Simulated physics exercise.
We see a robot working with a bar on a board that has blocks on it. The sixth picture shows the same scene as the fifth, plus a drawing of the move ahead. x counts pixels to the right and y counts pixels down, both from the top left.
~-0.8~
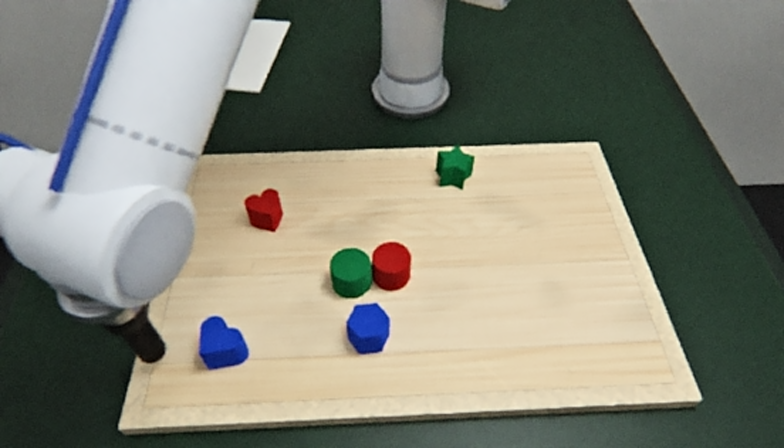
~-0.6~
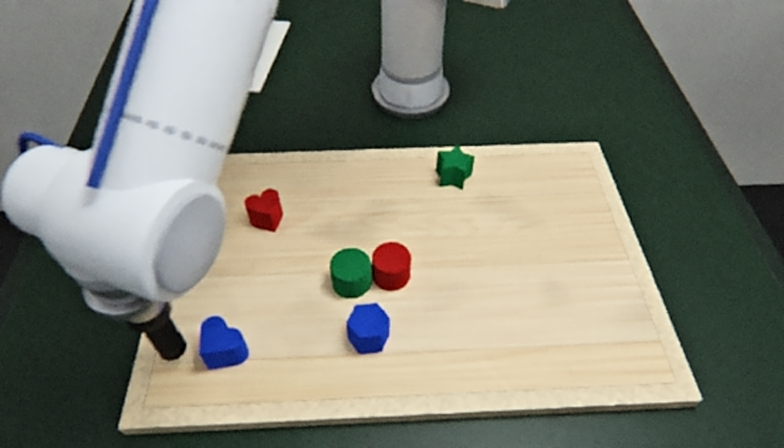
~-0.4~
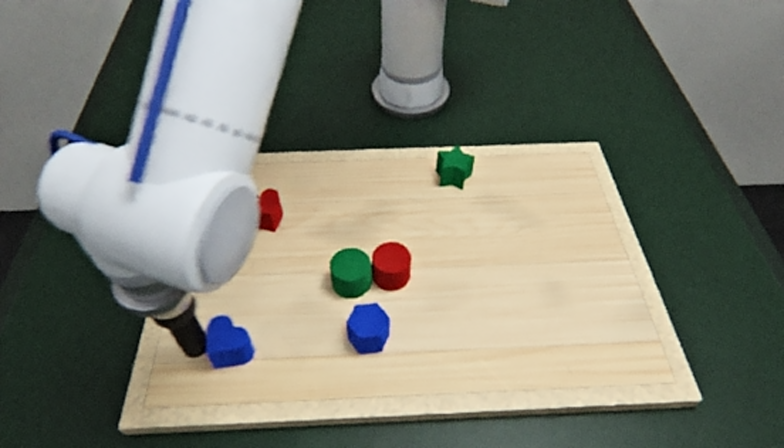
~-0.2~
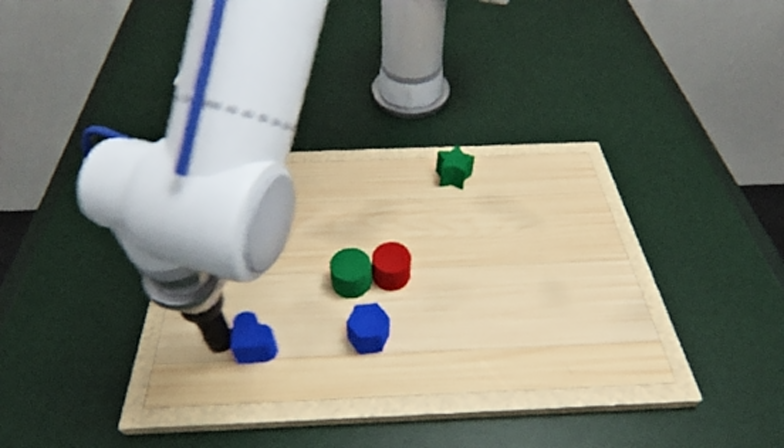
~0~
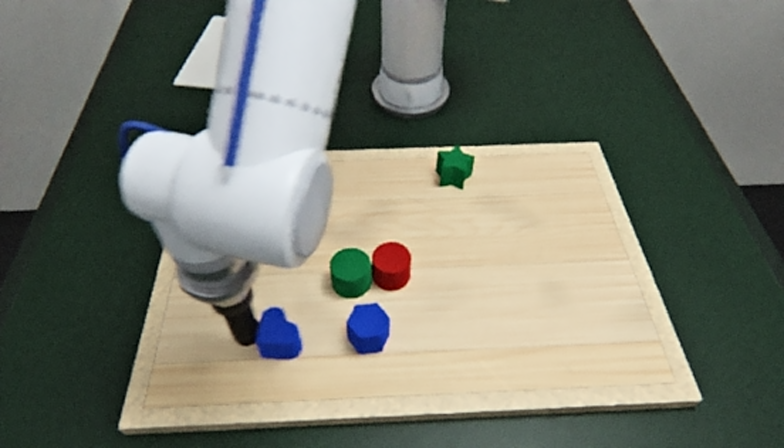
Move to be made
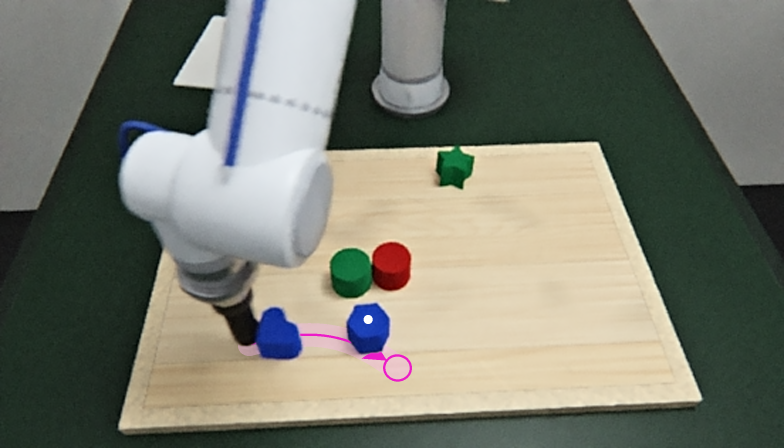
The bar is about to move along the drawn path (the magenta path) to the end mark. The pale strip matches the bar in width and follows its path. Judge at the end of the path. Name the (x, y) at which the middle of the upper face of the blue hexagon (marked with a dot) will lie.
At pixel (439, 315).
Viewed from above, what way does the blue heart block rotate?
It rotates counterclockwise.
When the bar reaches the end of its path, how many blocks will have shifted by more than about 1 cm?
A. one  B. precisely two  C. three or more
B
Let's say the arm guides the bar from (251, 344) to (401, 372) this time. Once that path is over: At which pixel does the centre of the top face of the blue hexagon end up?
Its top centre is at about (402, 307).
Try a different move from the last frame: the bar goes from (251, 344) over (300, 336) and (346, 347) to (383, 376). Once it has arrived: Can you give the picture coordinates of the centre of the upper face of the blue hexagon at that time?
Close to (419, 316).
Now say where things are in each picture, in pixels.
In the first picture, bar's lower end (153, 352); blue heart block (217, 335); green circle (350, 263); blue hexagon (368, 319).
In the second picture, bar (174, 350); blocks still.
In the third picture, bar (196, 346); blue heart block (224, 334).
In the fourth picture, bar (221, 342); blue heart block (249, 331).
In the fifth picture, bar (248, 335); blue heart block (276, 327); green circle (350, 263); blue hexagon (368, 319).
Drawn move, from (251, 344) by way of (303, 335) and (353, 343) to (398, 368); the dot is on the blue hexagon.
What follows on the original path. One third of the way, bar (301, 326); blue heart block (330, 323), turned 20° clockwise.
Two thirds of the way, bar (352, 334); blue heart block (382, 332), turned 15° clockwise; blue hexagon (412, 318), turned 20° anticlockwise.
At the end, bar (398, 360); blue heart block (430, 345), turned 30° anticlockwise; green circle still; blue hexagon (439, 315), turned 65° anticlockwise.
